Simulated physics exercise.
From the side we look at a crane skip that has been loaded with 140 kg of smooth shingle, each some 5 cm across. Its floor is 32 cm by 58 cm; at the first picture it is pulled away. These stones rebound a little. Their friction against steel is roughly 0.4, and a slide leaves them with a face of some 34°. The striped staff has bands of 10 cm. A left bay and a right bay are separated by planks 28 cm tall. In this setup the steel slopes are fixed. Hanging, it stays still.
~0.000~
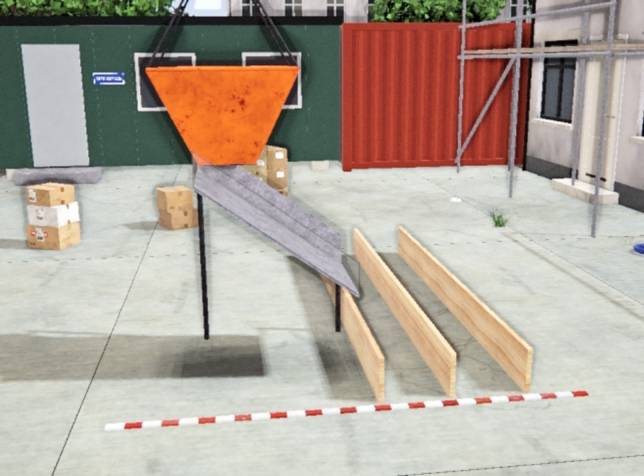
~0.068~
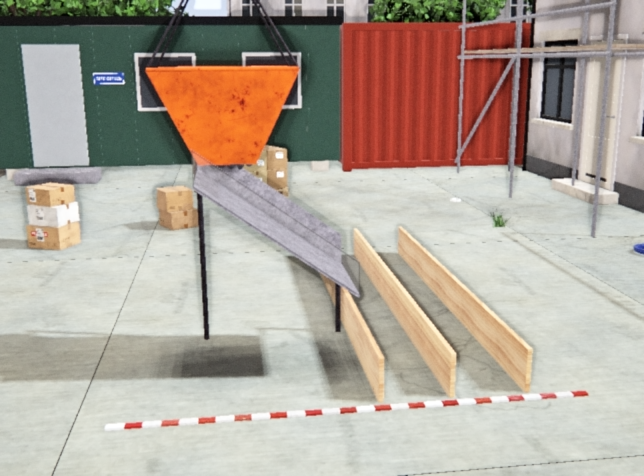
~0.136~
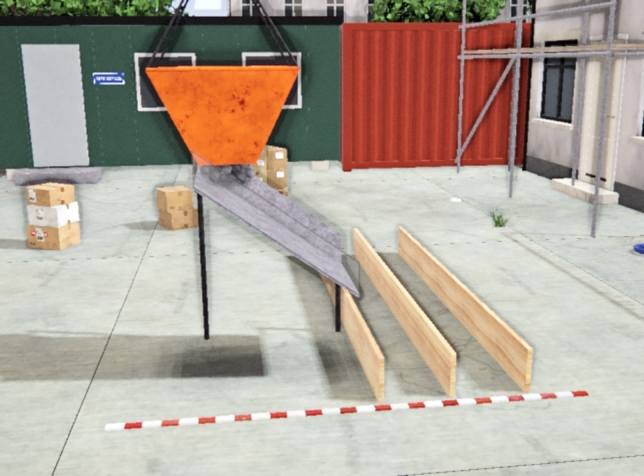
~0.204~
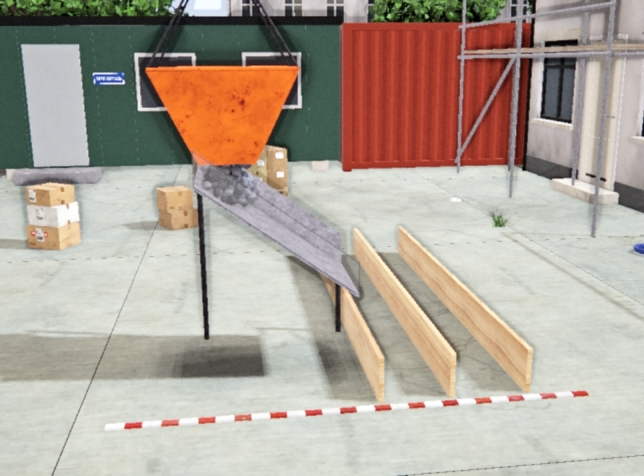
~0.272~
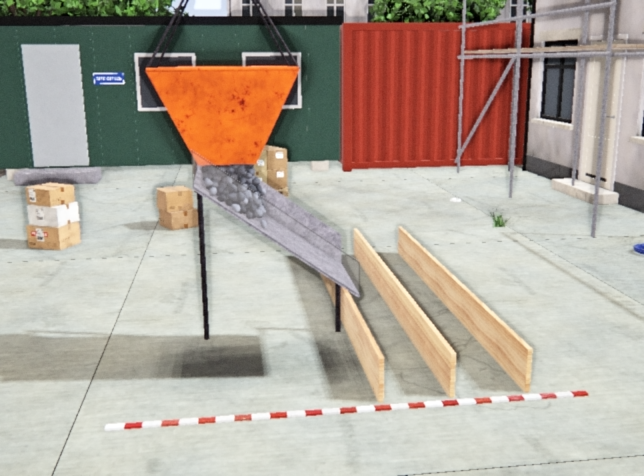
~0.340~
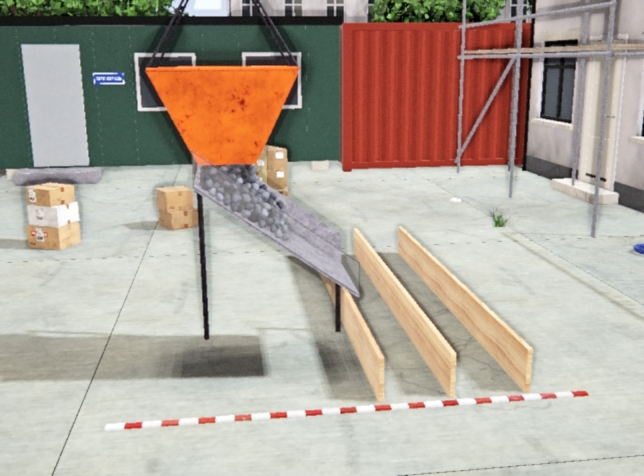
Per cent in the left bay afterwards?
95 per cent.
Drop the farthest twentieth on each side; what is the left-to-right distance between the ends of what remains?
The stretch runs about 40 cm.
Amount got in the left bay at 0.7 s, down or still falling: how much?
By then, 10 %.
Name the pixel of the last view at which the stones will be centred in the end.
Near (397, 347).
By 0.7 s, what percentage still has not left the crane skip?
I'd say it holds close to 0 percent.
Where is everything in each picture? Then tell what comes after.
In the first frame, the outlet is at (227, 156); nothing has dropped yet.
In the second frame, the outlet is at (227, 156); 4 % is out.
In the third frame, outlet at (227, 156), the stream shows down to (228, 172); 86 % still inside.
In the fourth frame, outlet at (227, 156), the stream shows down to (238, 192); 74 % still inside.
In the fifth frame, outlet at (227, 156), the stream shows down to (259, 210); 62 % still inside.
In the sixth frame, outlet at (227, 156), the stream shows down to (282, 224); 49 % still inside.
After 0.7 s, 1 % in the crane skip, 85 % on the steel, 4 % falling or lying left of the bays, 10 % falling or lying in the left bay; the stones farthest right are at (413, 330).
After 1.1 s, 0 % in the crane skip, 34 % on the steel, 5 % falling or lying left of the bays, 60 % falling or lying in the left bay, 1 % falling or lying in the right bay; the stones farthest right are at (462, 336).
After 1.7 s, 0 % in the crane skip, 95 % falling or lying in the left bay, 5 % falling or lying in the right bay; the stones farthest right are at (469, 332).
After 2.6 s, 0 % in the crane skip, 95 % falling or lying in the left bay, 5 % falling or lying in the right bay; the stones farthest right are at (473, 337).
After 4.5 s, 0 % in the crane skip, 95 % in the left bay, 5 % in the right bay; the stones farthest right are at (473, 337).
